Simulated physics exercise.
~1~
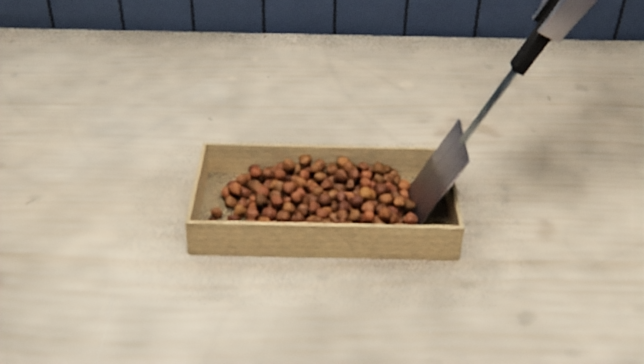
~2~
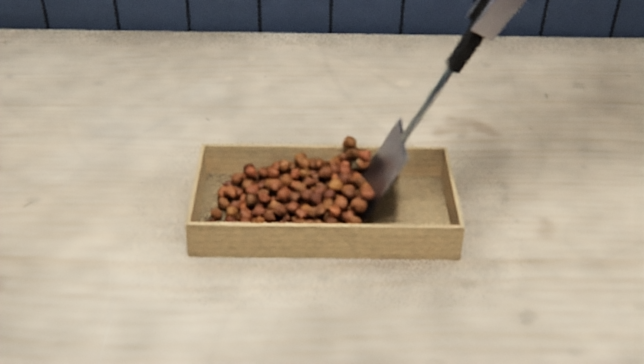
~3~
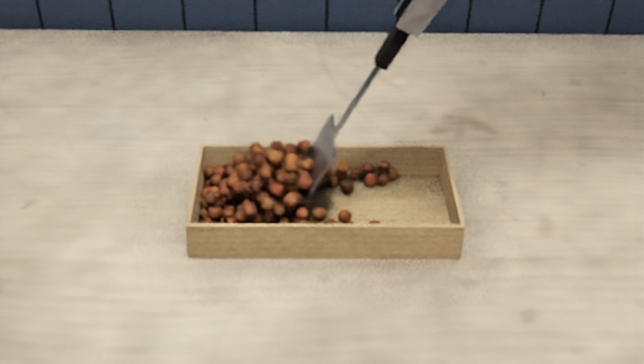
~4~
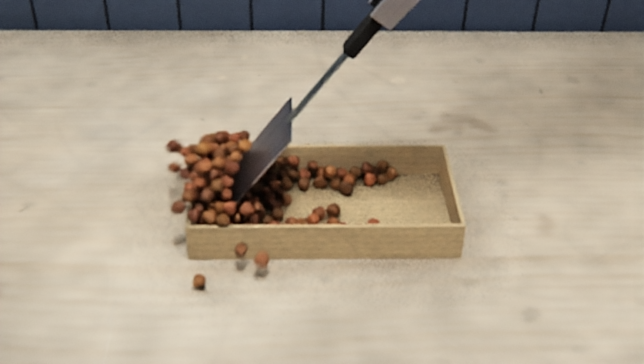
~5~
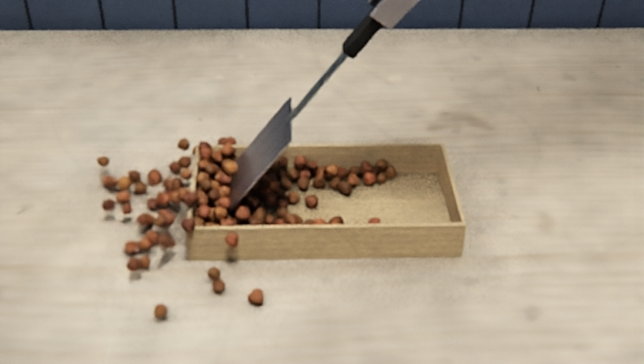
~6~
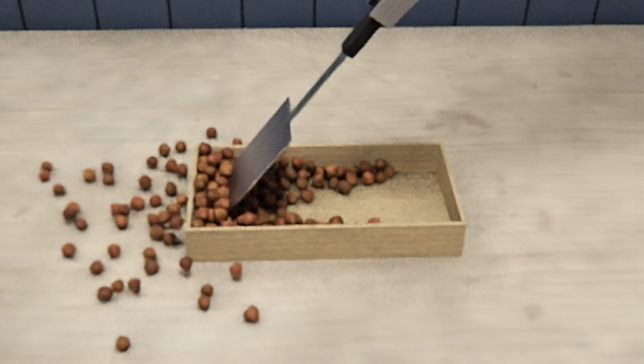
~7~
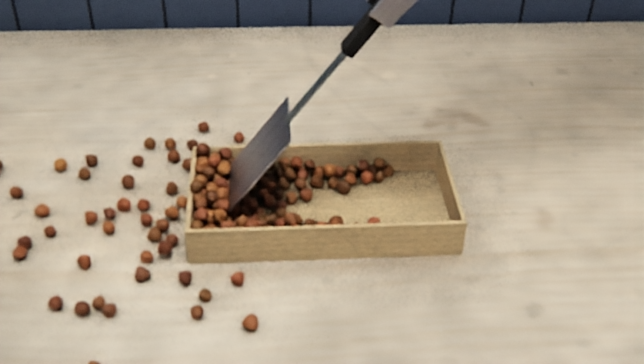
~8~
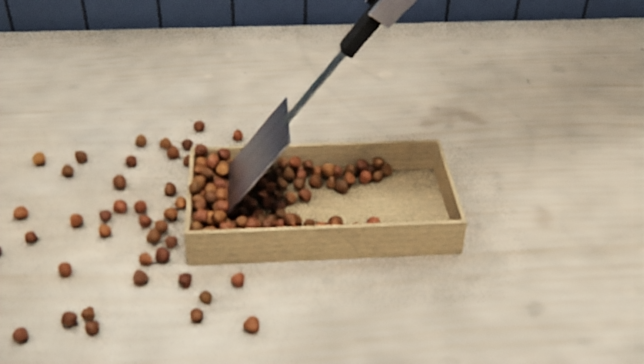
A metal spatula pushed a heap of hazelnuts leftward through a shallow wooden tray, piling them against the end until some spilled over and rolled across the table, then it stopped, leaving most nuts in the tray and many scattered outside.
